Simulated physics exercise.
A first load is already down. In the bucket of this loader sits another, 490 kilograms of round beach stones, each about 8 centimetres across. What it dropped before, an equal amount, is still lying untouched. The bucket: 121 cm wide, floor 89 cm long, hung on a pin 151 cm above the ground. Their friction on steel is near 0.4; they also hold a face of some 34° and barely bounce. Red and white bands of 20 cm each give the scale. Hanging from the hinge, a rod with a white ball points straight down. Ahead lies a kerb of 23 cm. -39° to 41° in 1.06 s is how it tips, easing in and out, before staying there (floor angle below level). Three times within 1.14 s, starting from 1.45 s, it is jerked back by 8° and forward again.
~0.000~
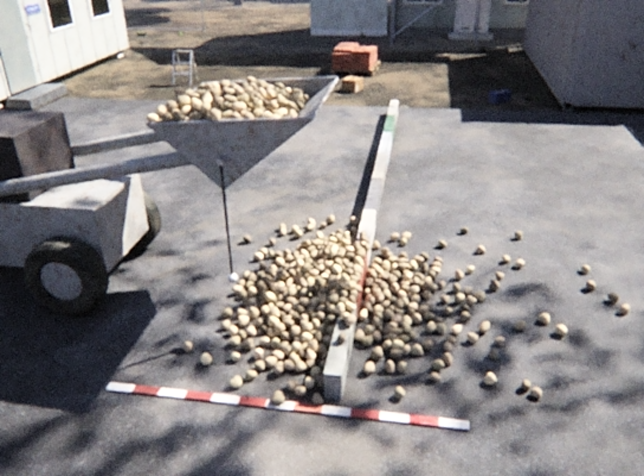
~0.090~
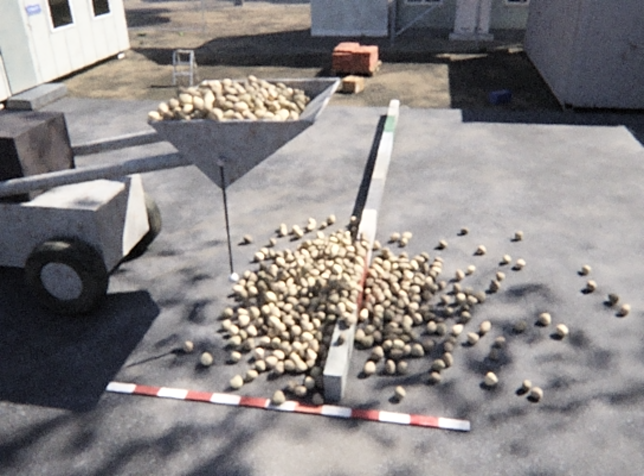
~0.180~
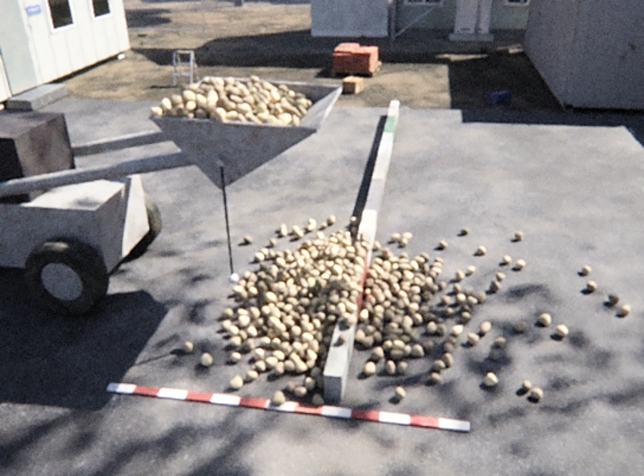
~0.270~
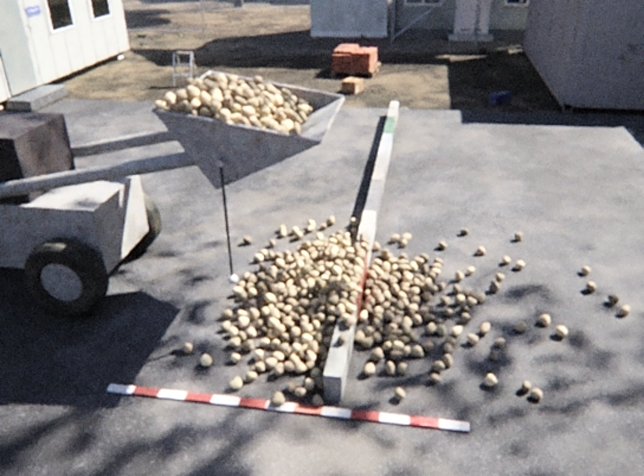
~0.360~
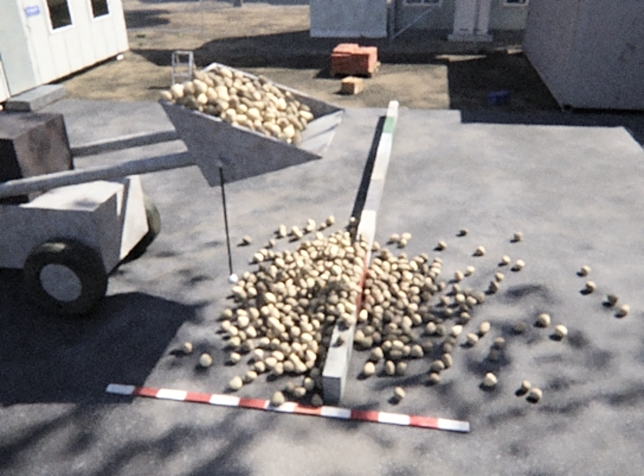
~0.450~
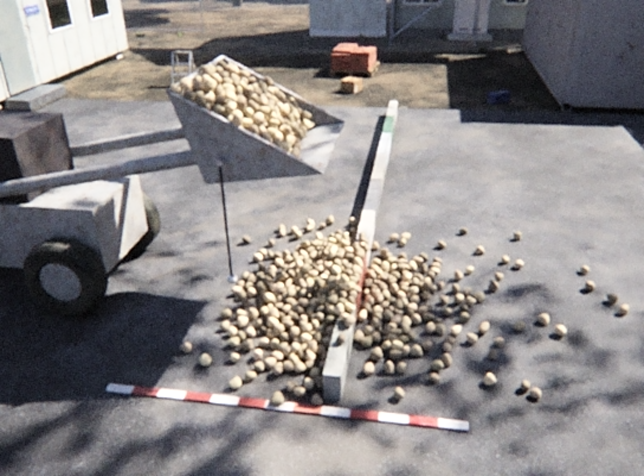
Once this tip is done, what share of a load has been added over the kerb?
About 66 per cent.
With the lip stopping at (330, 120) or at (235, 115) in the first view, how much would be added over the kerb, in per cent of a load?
Some 90 percent, and then 5 percent.
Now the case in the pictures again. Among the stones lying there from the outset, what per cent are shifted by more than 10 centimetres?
Around 25 in a hundred.
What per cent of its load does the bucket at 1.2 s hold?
Around 45 per cent of the load is still inside.
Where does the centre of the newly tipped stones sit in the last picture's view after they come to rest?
(389, 289).
After 0.8 s the floor is at 29°; in per cent of one load, 100 in the bucket, 75 on this side of the kerb, 25 over the kerb; the foremost stones are at (587, 296).
After 1.2 s the floor is at 41°; in per cent of one load, 45 in the bucket, 127 on this side of the kerb, 29 over the kerb; the foremost stones are at (587, 296).
After 3.0 s the floor is at 41°; in per cent of one load, 0 in the bucket, 109 on this side of the kerb, 91 over the kerb; the foremost stones are at (614, 312).
After 5.8 s the floor is at 41°; in per cent of one load, 0 in the bucket, 109 on this side of the kerb, 91 over the kerb; the foremost stones are at (614, 312). Net gain over the kerb, 66.
